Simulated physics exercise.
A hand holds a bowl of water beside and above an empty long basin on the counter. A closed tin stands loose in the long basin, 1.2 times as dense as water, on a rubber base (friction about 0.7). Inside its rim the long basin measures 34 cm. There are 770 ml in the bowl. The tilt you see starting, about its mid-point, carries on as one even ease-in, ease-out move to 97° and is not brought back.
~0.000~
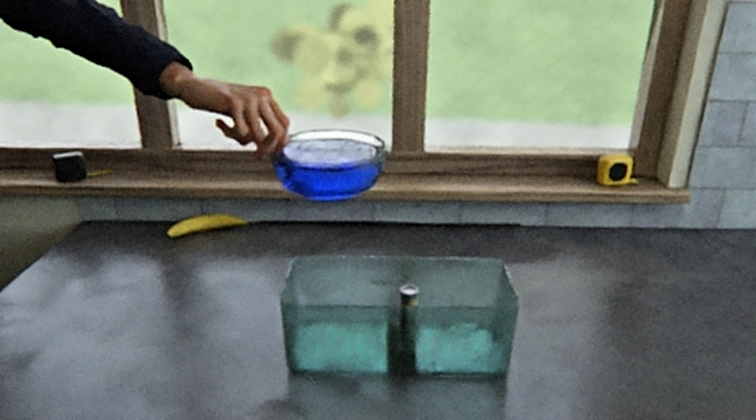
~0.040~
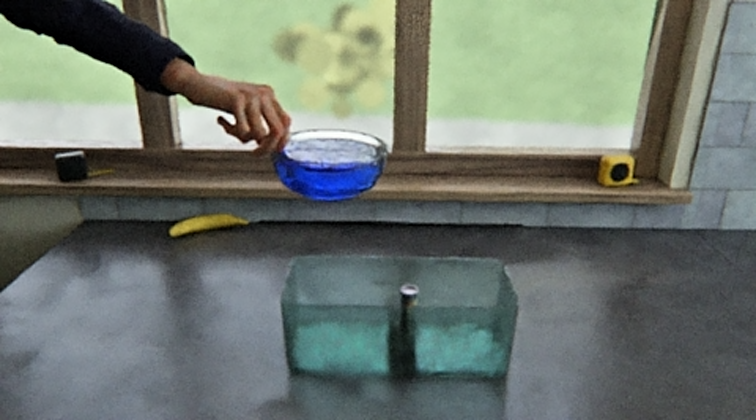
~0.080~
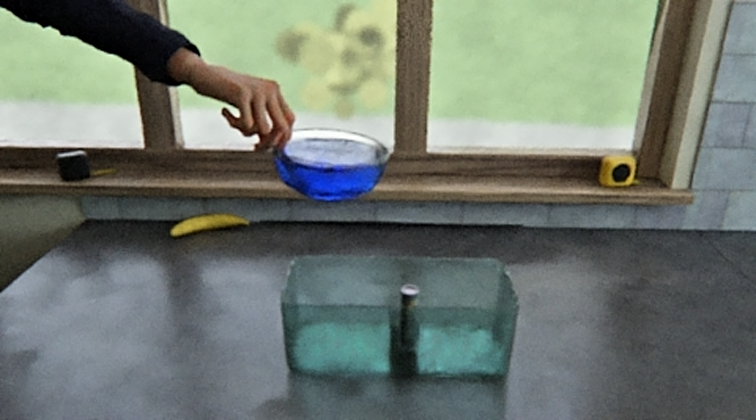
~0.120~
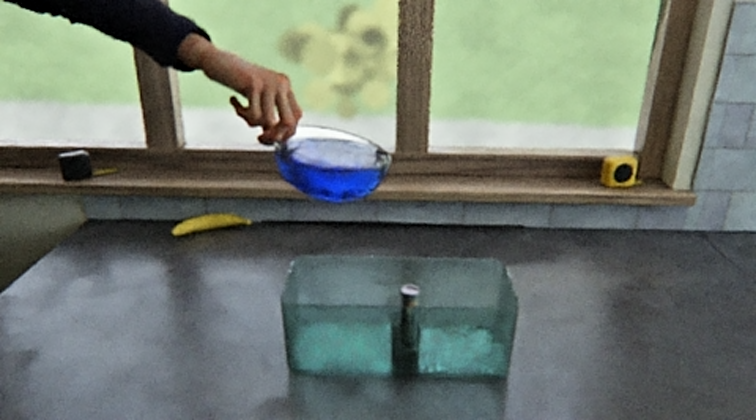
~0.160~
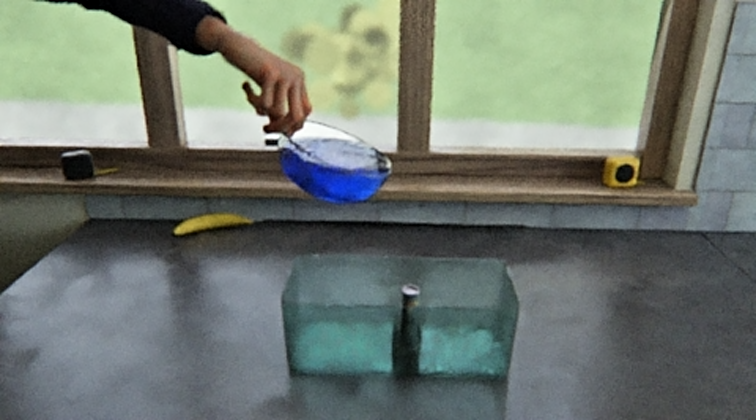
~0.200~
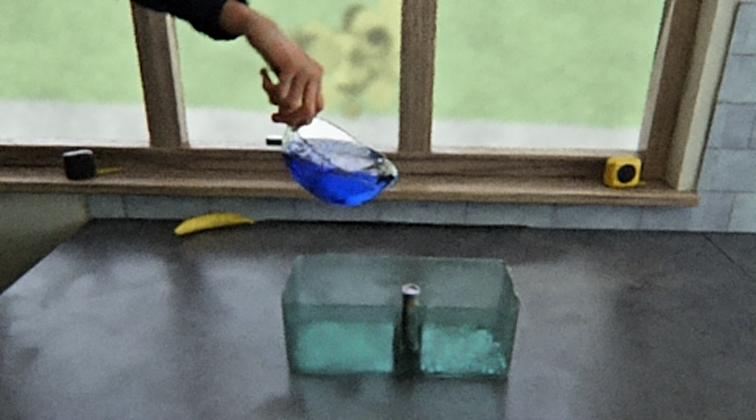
A hand steadily tilts a clear bowl of blue water rightward above a long basin.
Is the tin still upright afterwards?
It keeps standing.
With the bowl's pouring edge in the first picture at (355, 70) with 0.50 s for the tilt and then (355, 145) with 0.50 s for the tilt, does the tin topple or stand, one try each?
First it stays up; then it goes over.
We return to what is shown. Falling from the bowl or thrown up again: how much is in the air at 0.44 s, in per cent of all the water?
Some 60 per cent.
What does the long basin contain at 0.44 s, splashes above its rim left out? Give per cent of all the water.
About 30 per cent.
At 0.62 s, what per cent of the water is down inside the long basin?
Near 90 in a hundred.
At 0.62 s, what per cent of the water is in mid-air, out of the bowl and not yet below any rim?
Near 9 in a hundred.
By 0.44 s the tilt is 94° and 10 per cent is still to pour; the tin stands where it began.
By 0.62 s the tilt is 97° and 1 per cent is still to pour; the tin stands where it began.
By 0.80 s the tilt is 97° and 0 per cent is still to pour; the tin stands where it began.
By 1.00 s the tilt is 97° and 0 per cent is still to pour; the tin leans 6°.
At rest the tin stands where it began.
